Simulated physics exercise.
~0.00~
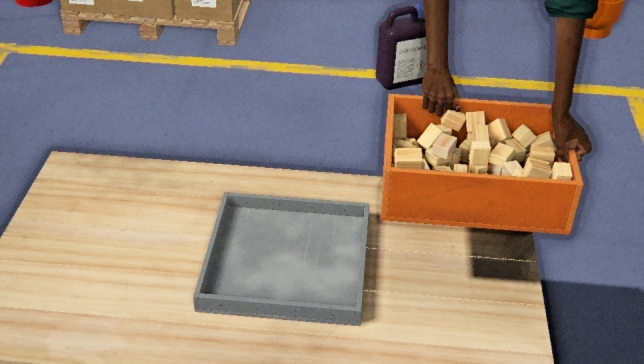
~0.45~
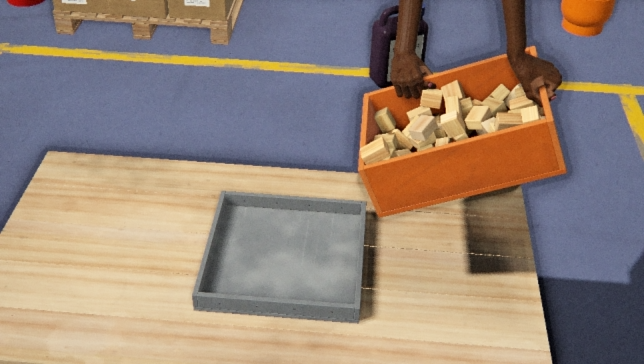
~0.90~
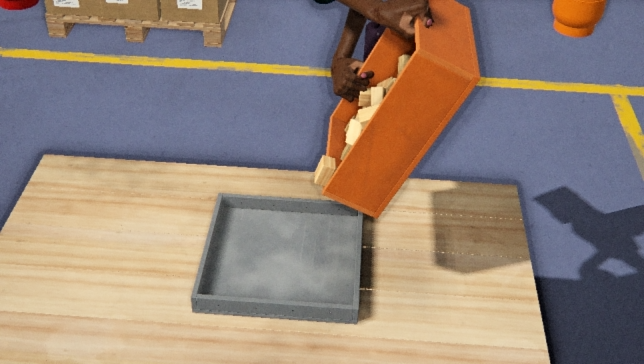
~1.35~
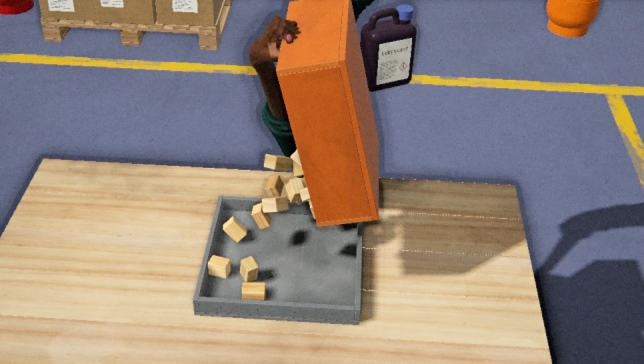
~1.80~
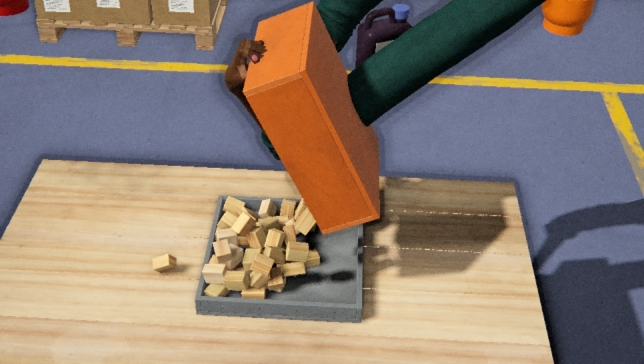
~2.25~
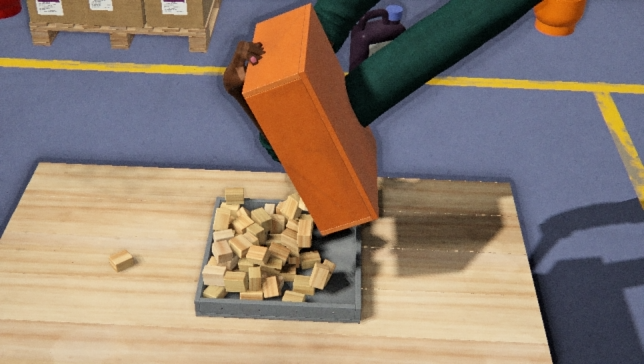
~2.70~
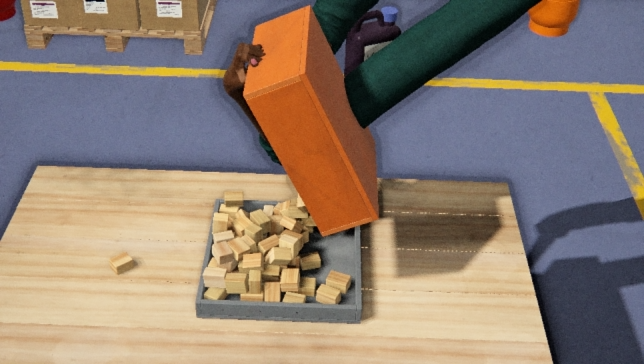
Two hands tipping an orange tote of wooden blocks into a grey tray, heaping it while one block lies outside, left.
